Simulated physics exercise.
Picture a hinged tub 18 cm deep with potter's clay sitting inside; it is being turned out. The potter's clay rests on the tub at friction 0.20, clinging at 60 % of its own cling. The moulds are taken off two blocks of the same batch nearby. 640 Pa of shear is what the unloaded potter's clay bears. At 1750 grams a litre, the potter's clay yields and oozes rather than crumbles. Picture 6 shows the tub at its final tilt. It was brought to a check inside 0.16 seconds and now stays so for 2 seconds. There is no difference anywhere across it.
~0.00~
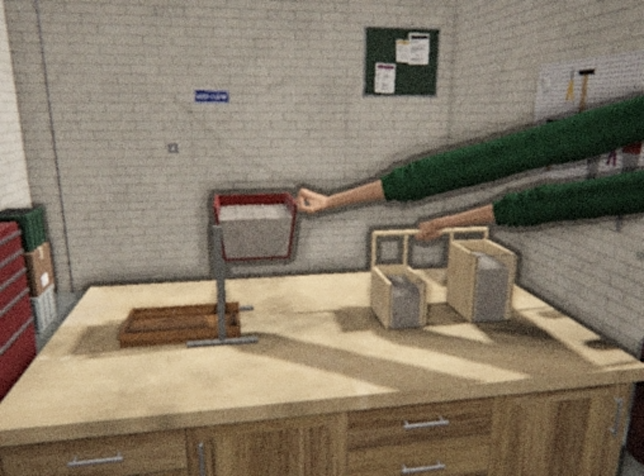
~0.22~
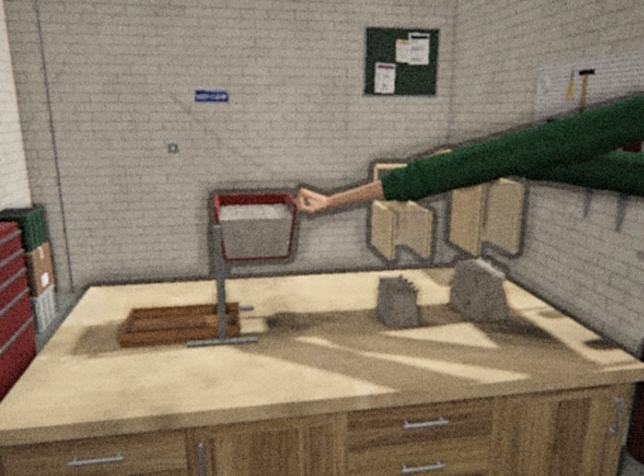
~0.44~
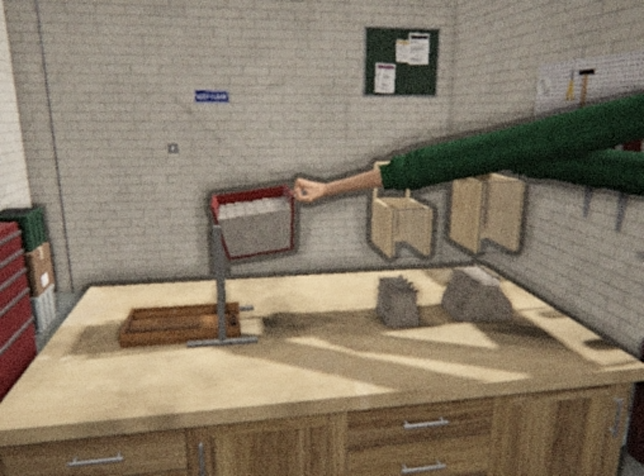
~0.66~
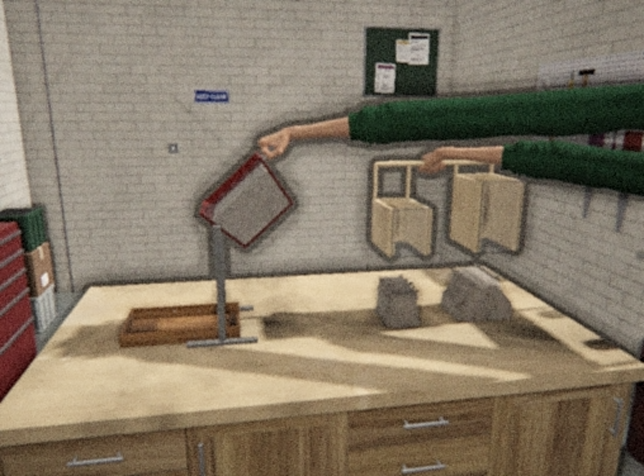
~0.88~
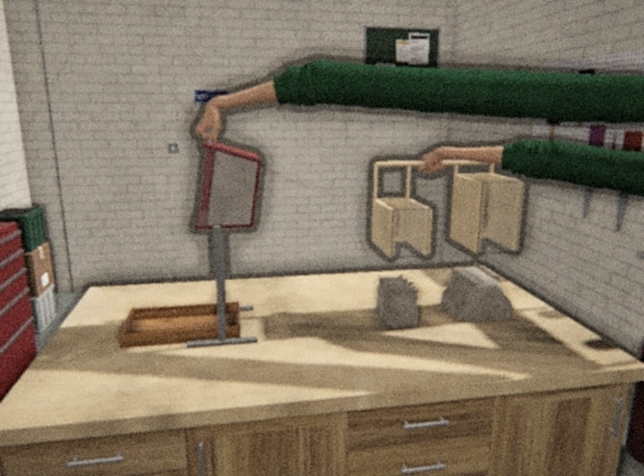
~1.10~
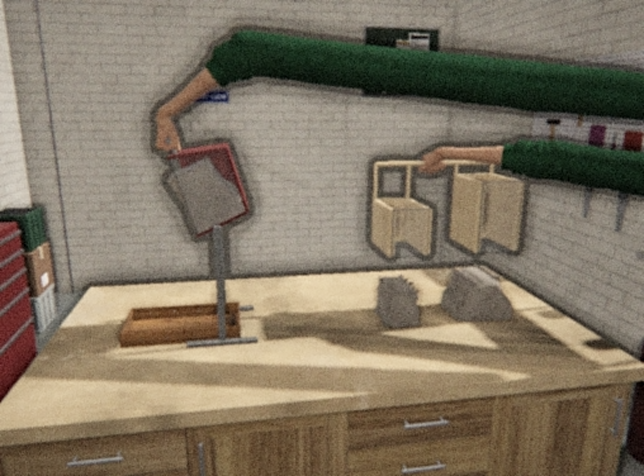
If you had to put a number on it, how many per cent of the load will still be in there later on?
My estimate is close to 7 per cent.
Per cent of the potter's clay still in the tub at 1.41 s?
Around 10 per cent.
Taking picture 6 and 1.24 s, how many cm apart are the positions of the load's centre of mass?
Roughly 12 centimetres.
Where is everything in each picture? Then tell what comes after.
The first frame shows handle-side rim at (294, 205), tilt 0 degrees; top of the potter's clay at (279, 217); blocks stand 14 cm, 22 cm (left to right).
The second frame shows handle-side rim at (294, 205), tilt 0 degrees; top of the potter's clay at (279, 217); blocks stand 14 cm, 19 cm (left to right).
The third frame shows handle-side rim at (291, 196), tilt 7 degrees; top of the potter's clay at (287, 209); blocks stand 14 cm, 16 cm (left to right).
The fourth frame shows handle-side rim at (259, 159), tilt 42 degrees; top of the potter's clay at (266, 172); blocks stand 14 cm, 16 cm (left to right).
The fifth frame shows handle-side rim at (203, 147), tilt 81 degrees; top of the potter's clay at (218, 153); blocks stand 14 cm, 16 cm (left to right).
The sixth frame shows handle-side rim at (168, 160), tilt 106 degrees; top of the potter's clay at (205, 165); blocks stand 14 cm, 16 cm (left to right).
After 1.24 s, the tub is at 106 degrees and holds 37 %.
After 1.41 s, the tub is at 106 degrees and holds 9 %.
After 1.58 s, the tub is at 106 degrees and holds 7 %.
After 1.75 s, the tub is at 106 degrees and holds 7 %.
After 3.10 s, at the end, the tub is at 106 degrees and holds 7 %.
